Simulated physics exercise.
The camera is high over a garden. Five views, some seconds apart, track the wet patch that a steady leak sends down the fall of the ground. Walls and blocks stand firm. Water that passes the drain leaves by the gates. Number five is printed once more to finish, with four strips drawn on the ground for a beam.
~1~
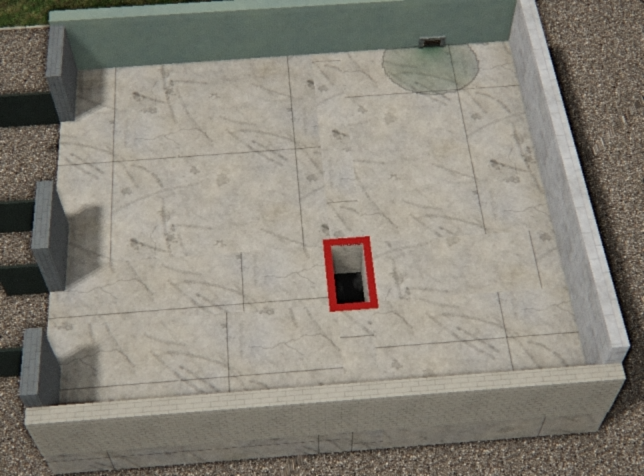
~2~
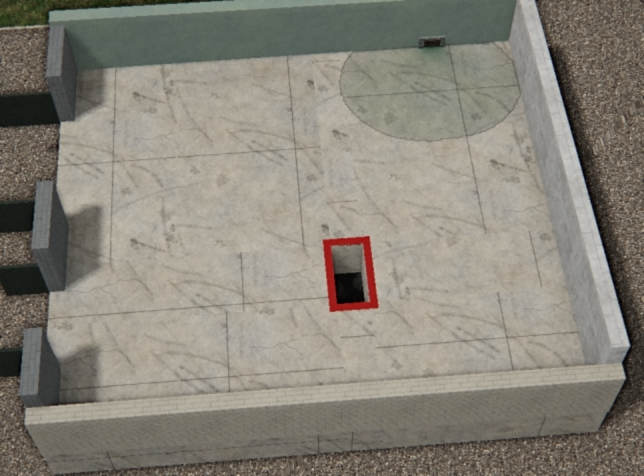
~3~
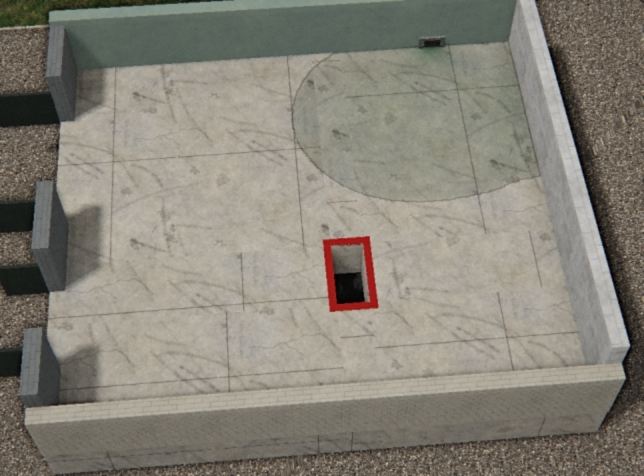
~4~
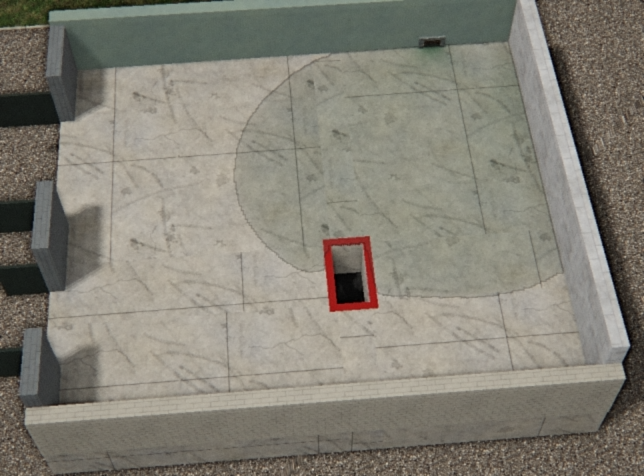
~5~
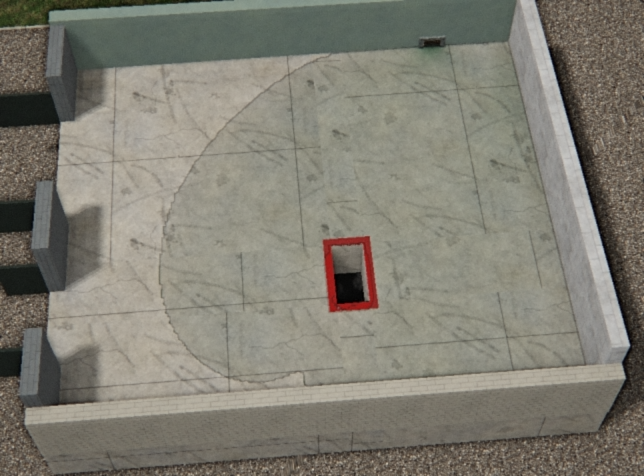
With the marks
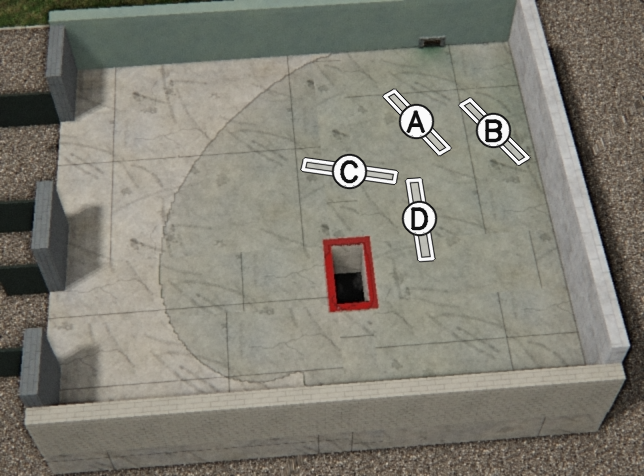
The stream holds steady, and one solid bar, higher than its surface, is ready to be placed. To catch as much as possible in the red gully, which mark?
I would pick position B.
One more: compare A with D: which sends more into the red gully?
Here it is position D.
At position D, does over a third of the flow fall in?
No, it does not.
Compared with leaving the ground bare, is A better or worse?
Worse.
In white, A from (389, 93) to (444, 150); B from (465, 102) to (523, 160); C from (304, 164) to (395, 177); D from (426, 259) to (413, 180).
If A is chosen, about 14 % of the stream goes into the red gully, about 77 % out by the gates.
If B is chosen, about 27 % of the stream goes into the red gully, about 63 % out by the gates.
If C is chosen, about 15 % of the stream goes into the red gully, about 74 % out by the gates.
If D is chosen, about 20 % of the stream goes into the red gully, about 71 % out by the gates.
